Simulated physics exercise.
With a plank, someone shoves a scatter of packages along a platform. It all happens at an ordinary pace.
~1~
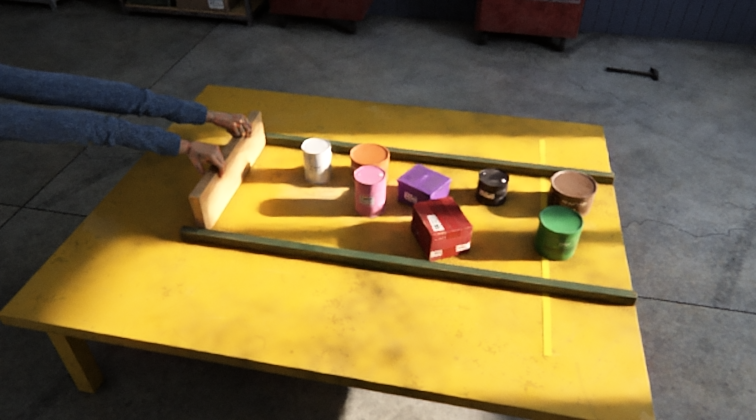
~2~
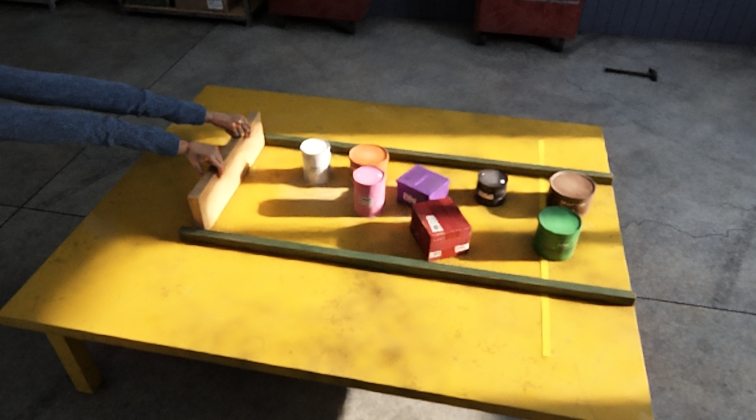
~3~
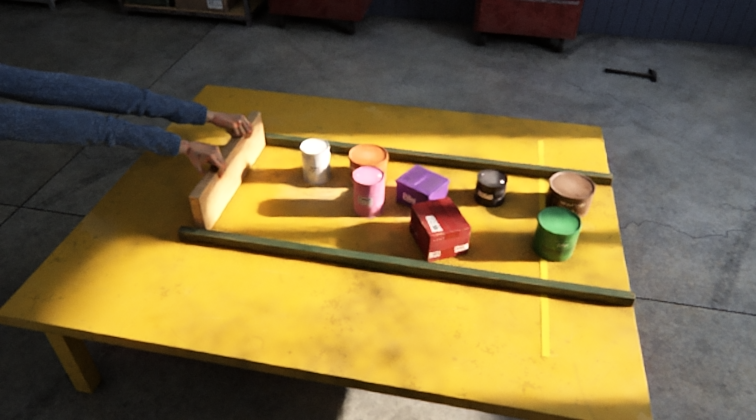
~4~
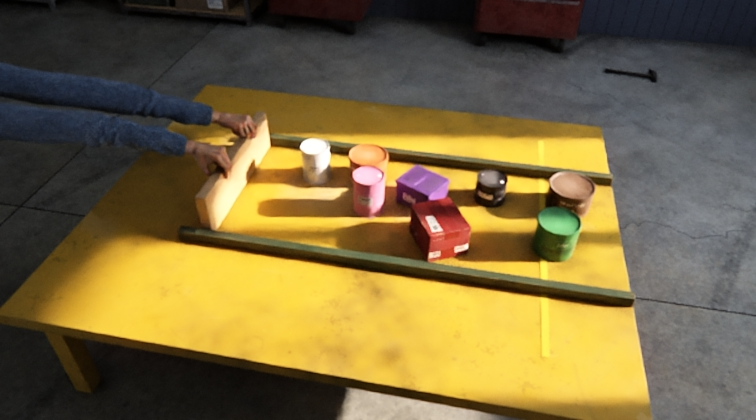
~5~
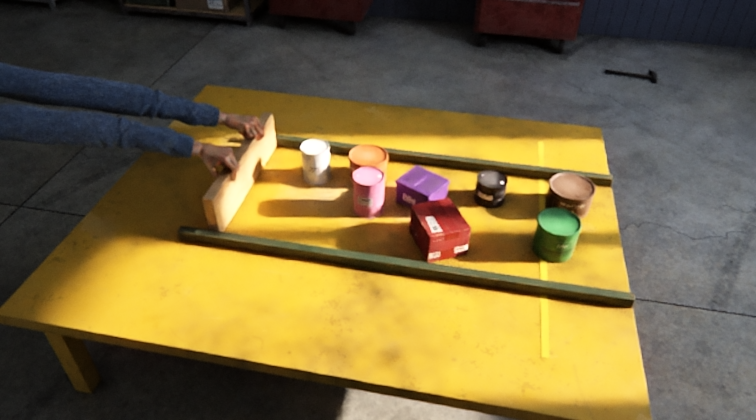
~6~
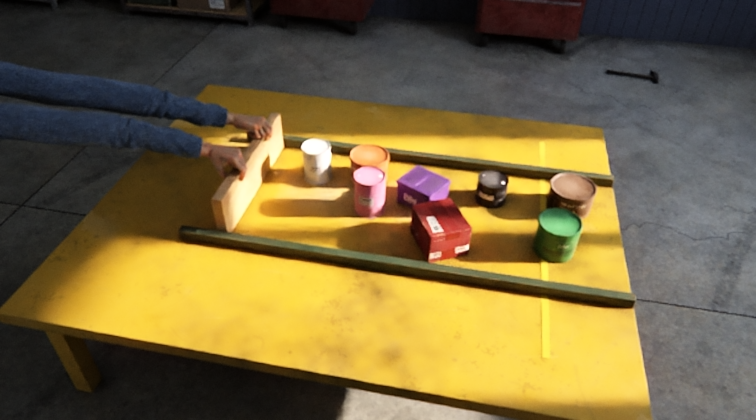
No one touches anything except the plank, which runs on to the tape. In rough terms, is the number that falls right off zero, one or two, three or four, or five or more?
It is one or two.
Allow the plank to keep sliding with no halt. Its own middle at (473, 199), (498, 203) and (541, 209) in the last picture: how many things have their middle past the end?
Place by place: 0, 0 and 1.
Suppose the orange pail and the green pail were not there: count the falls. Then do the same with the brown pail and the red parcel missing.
0, then 0.
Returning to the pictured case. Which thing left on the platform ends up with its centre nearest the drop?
The green pail, it is.
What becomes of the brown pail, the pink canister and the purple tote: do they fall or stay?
Taking them in turn, the brown pail goes down, the pink canister stays where it is and the purple tote stays where it is.
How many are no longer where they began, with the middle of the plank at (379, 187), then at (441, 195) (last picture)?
By then 4, and 6.
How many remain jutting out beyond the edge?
Overhanging ones - 1.
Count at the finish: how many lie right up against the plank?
The count comes out at 4.
Early on, none off yet; brown pail at rest near (571, 197); green pail at rest near (557, 236); black canister at rest near (492, 189).
A while later, none off yet; brown pail travelled a little near (577, 198); green pail moving near (558, 237); black canister travelled about its own width near (538, 192).
Finally, the number that fall off is one or two; lost, brown pail.
